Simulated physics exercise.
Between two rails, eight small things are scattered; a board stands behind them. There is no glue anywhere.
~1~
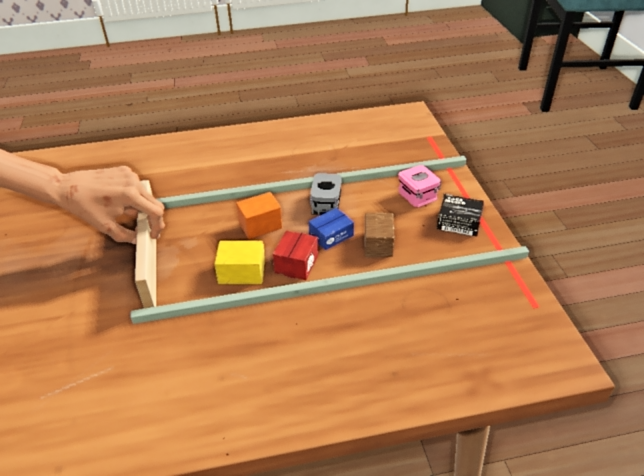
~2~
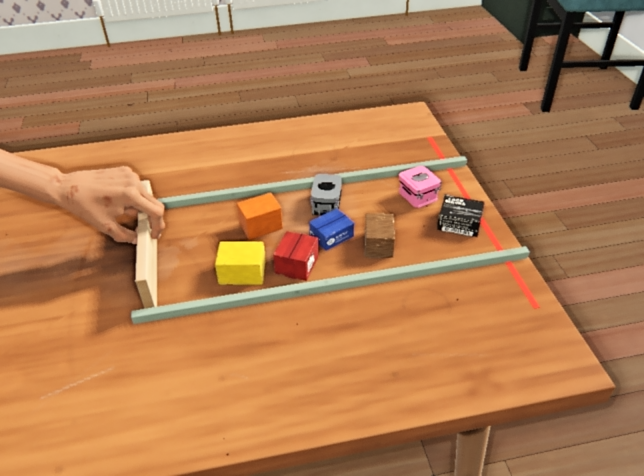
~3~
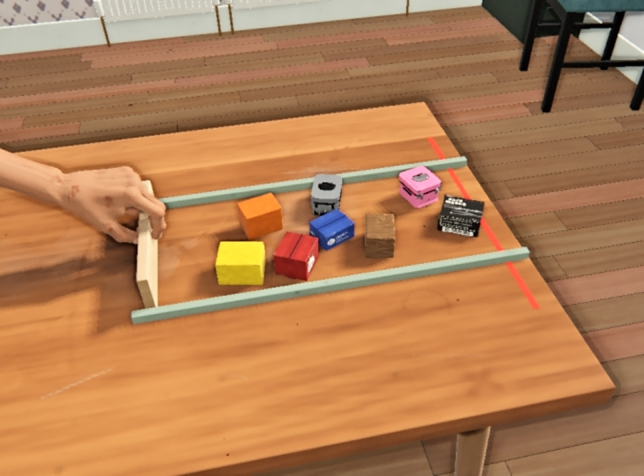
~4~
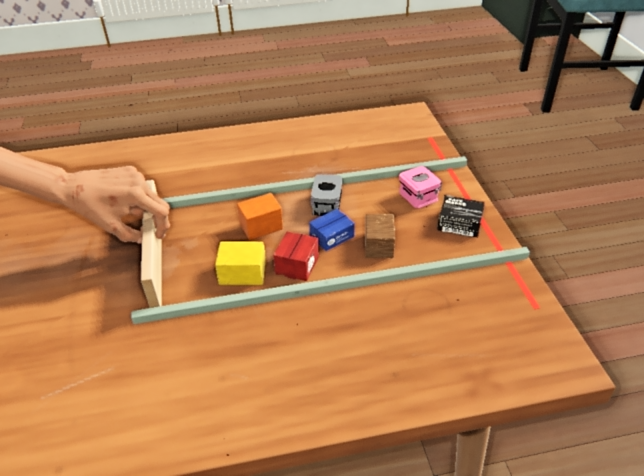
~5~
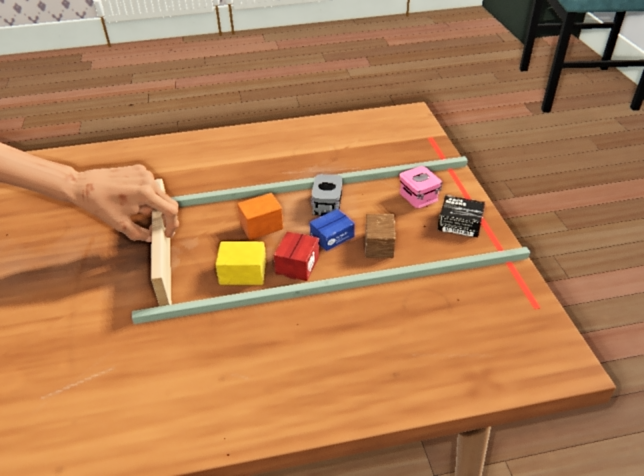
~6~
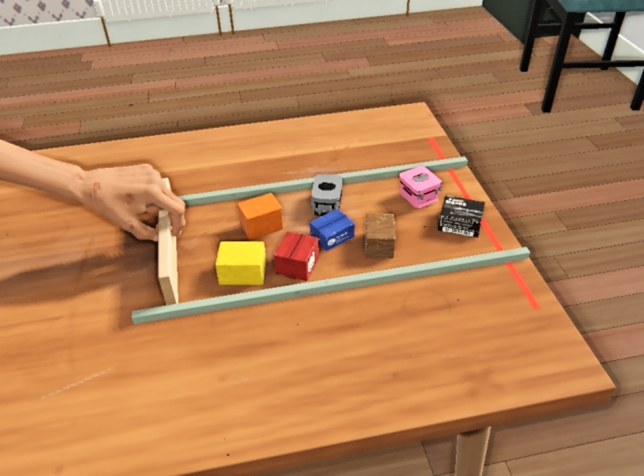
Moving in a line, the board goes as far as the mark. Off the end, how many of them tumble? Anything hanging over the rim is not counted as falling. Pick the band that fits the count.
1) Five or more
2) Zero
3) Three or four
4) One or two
The answer is 1.
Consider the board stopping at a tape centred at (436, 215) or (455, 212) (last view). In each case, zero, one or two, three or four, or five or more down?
Place by place, the count is one to two and then at least five.
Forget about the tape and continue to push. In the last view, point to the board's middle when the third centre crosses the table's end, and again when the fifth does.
It sits near (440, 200), and then near (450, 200).
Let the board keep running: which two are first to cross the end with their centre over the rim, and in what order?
First the black box, then the brown block.
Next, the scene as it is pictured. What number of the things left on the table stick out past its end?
My count gives 3.
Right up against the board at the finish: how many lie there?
All in all, 3.
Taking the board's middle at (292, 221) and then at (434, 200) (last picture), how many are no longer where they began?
At the first place 6, at the second 8.
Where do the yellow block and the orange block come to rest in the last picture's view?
Positions - first (509, 219), then (487, 187).
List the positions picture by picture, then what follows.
In the first picture, black box (460, 215); pink case (418, 187); brown block (379, 235); board (147, 242); tape (474, 208).
In the second picture, pink case (419, 187); grey case (327, 195).
In the third picture, brown block (380, 236); yellow block (241, 263).
In the fourth picture, black box (461, 216); orange block (260, 217).
In the fifth picture, pink case (419, 188); board (161, 240).
In the sixth picture, black box (461, 216); pink case (419, 188); brown block (380, 236); board (168, 239); tape (475, 209).
Early on, none off yet; black box at rest near (461, 216); pink case at rest near (419, 188); brown block at rest near (380, 236).
A while later, none off yet; black box travelled about its own width near (502, 204); pink case travelled a little near (433, 184); brown block travelled well along near (479, 220).
Finally, the number that fall off is five or more; lost, red box, blue box, brown block, pink case and black box.
